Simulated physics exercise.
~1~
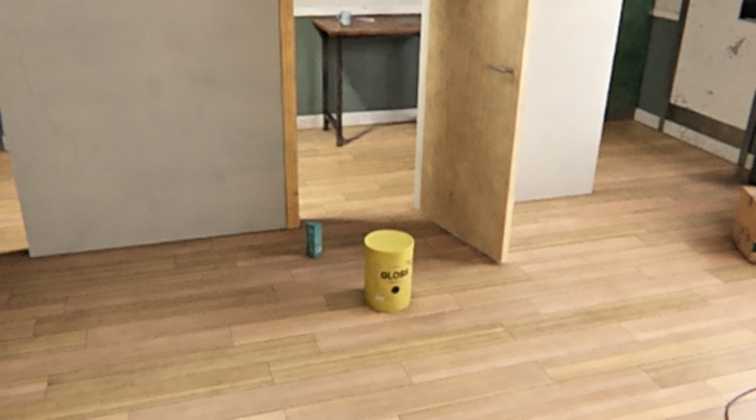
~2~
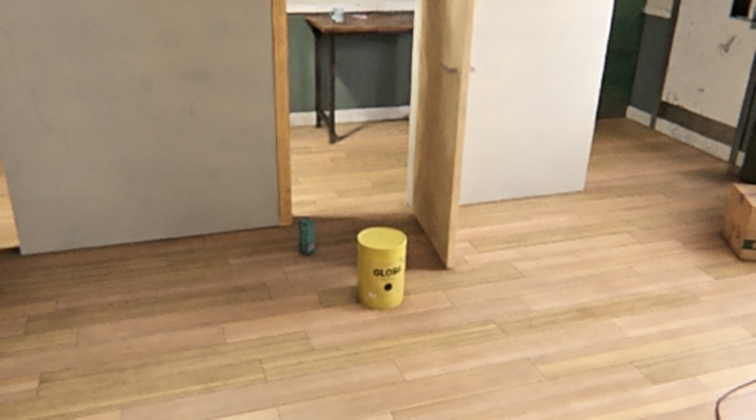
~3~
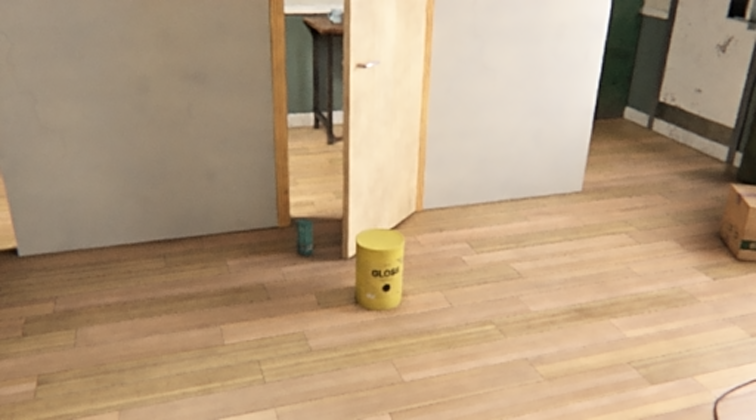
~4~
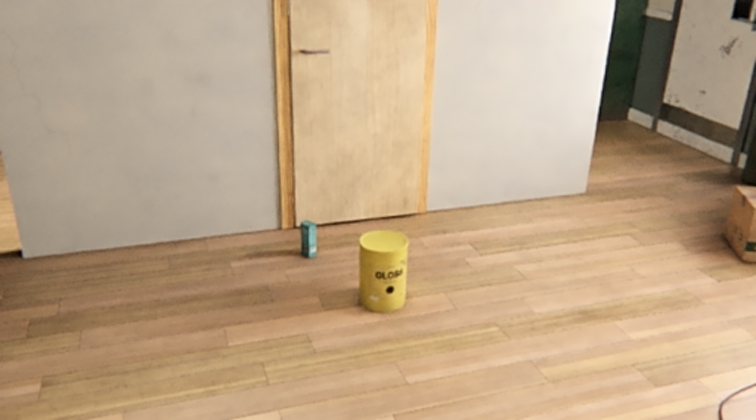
A wooden door standing wide open in a grey wall swung steadily leftward until it shut flat in its frame, hiding the table behind it, while the small turquoise carton and the yellow pail on the floor in front stayed where they were.
